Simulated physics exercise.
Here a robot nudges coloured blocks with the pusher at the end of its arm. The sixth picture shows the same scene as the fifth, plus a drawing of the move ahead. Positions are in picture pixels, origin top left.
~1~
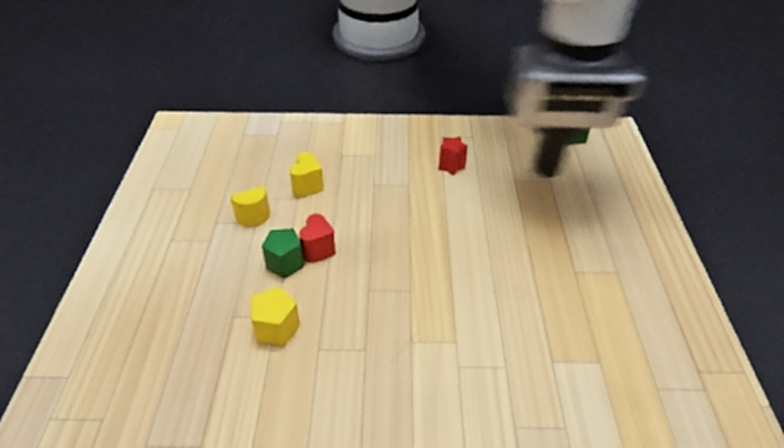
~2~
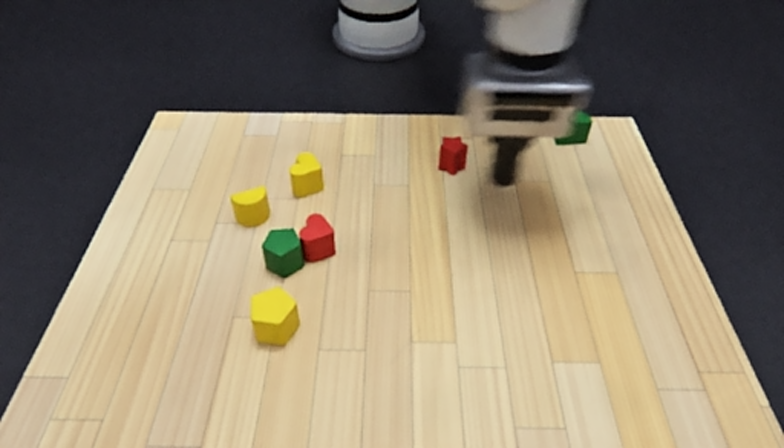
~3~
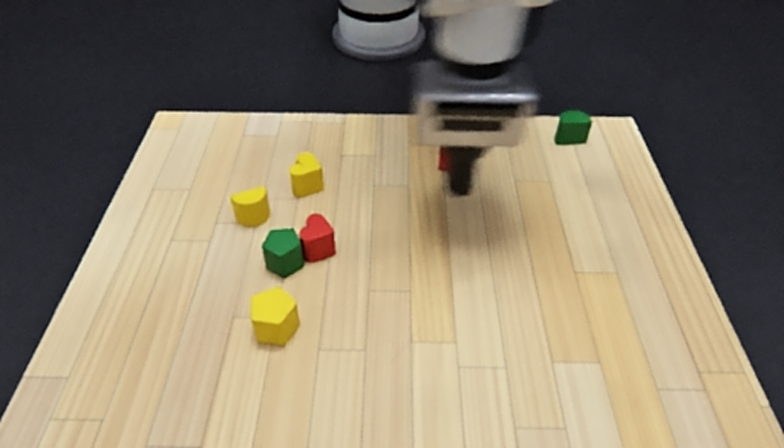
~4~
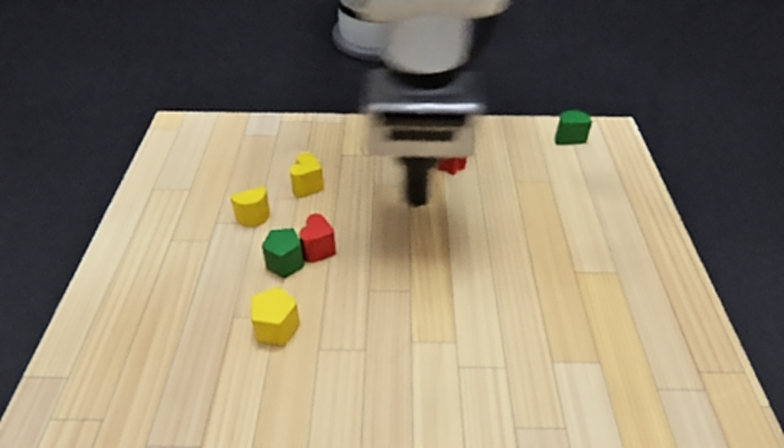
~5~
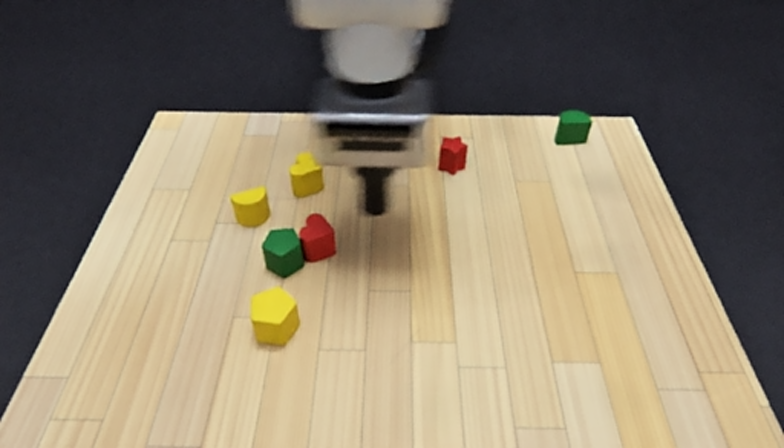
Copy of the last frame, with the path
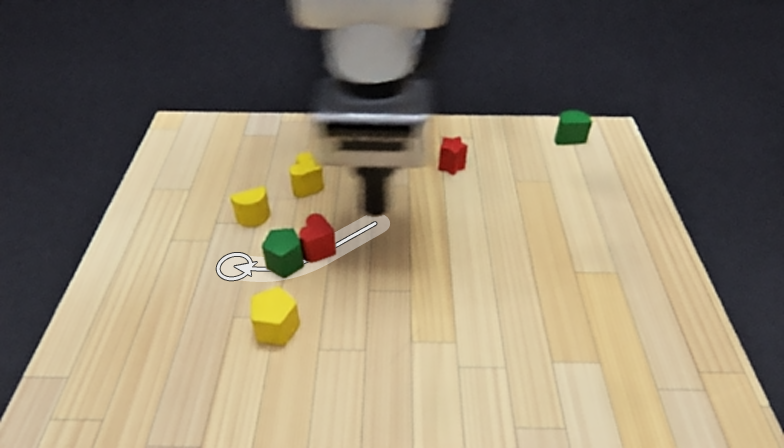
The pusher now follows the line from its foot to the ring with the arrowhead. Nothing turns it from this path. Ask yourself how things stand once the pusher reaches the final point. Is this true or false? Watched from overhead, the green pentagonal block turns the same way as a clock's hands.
That is true.
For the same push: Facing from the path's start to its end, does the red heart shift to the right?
Going by the path, no.
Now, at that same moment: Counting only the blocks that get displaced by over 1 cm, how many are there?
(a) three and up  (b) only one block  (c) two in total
c - two in total.
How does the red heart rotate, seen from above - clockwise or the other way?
Viewed from overhead, the red heart winds up turned anticlockwise.
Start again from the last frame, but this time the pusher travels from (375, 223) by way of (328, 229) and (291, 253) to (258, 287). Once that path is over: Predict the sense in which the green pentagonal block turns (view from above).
From overhead, the rotation is clockwise.
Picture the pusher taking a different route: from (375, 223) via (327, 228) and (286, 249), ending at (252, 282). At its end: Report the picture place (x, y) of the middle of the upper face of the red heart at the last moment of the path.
Pixel (298, 246).
The line goes from (375, 223) over (334, 246) and (287, 267) to (234, 266).
On the path given first. One third of the way, pusher (332, 231); green pentagonal block (269, 245); red heart (303, 234).
Two thirds of the way, pusher (283, 252); green pentagonal block (221, 259), turned 50° clockwise; red heart (254, 259), turned 15° anticlockwise.
At the end, pusher (230, 251); yellow pentagonal block unmoved; green pentagonal block (187, 271), turned 85° clockwise; red heart (223, 269), turned 45° anticlockwise.
